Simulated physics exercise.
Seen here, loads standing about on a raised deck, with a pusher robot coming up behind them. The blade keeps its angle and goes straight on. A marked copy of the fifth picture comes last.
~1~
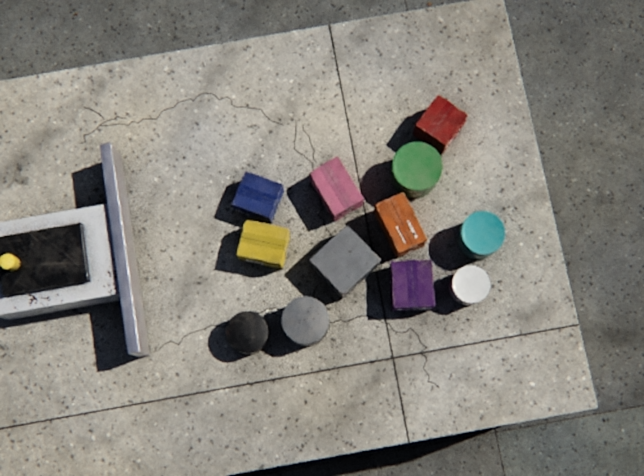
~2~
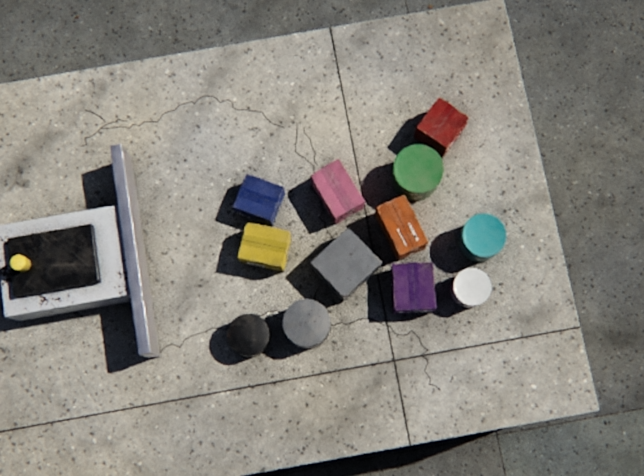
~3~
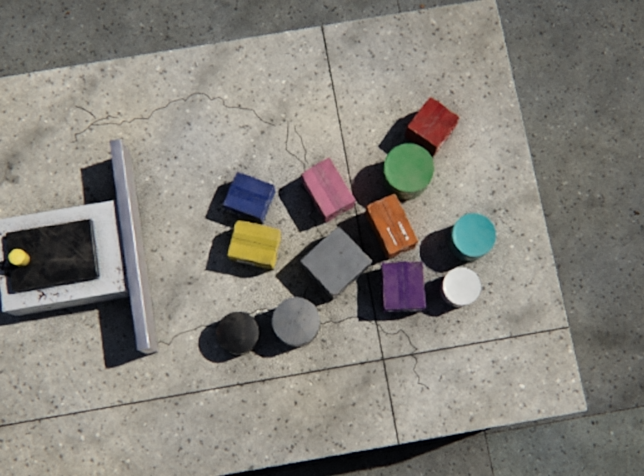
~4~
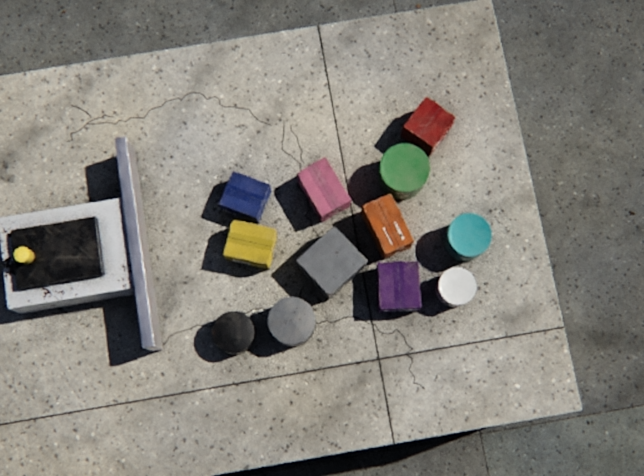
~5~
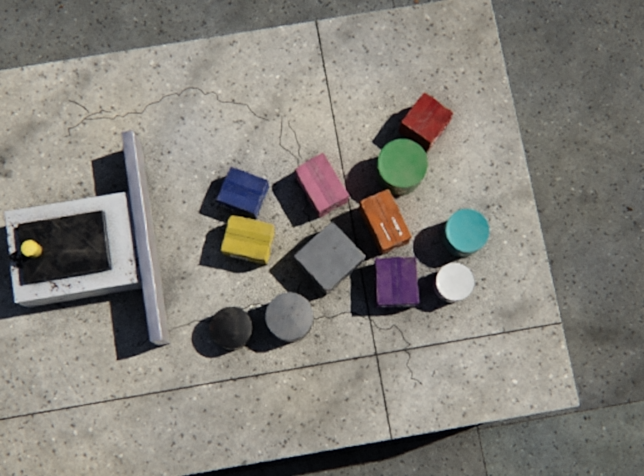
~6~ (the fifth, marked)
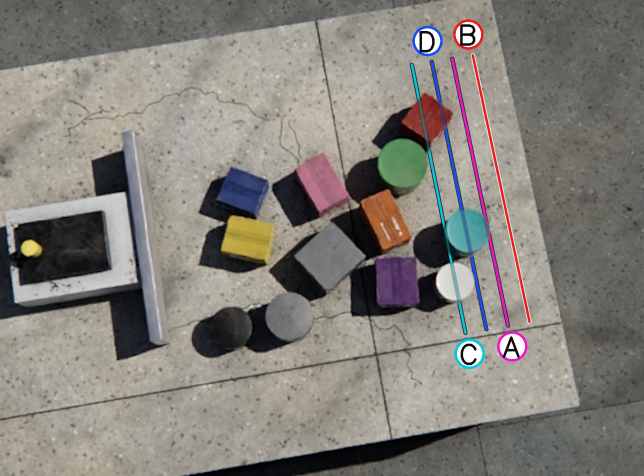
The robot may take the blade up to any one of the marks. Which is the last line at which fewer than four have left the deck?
No farther than D.
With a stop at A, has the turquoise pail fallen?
By then, yes.
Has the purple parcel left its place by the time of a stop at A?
Yes.
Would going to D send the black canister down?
By then, no.
On the marked copy, A at (479, 188); B at (500, 185); C at (438, 195); D at (458, 192).
With D. Early on, robot (188, 226); black canister (302, 327); grey canister (345, 314).
Further on, robot (303, 207); turquoise pail (488, 230); green pail (468, 155).
At the end, robot (393, 192); green pail over the edge; turquoise pail over the edge; two fallen.
As for the rest, A drops four; B drops four; C is within the limit but short.
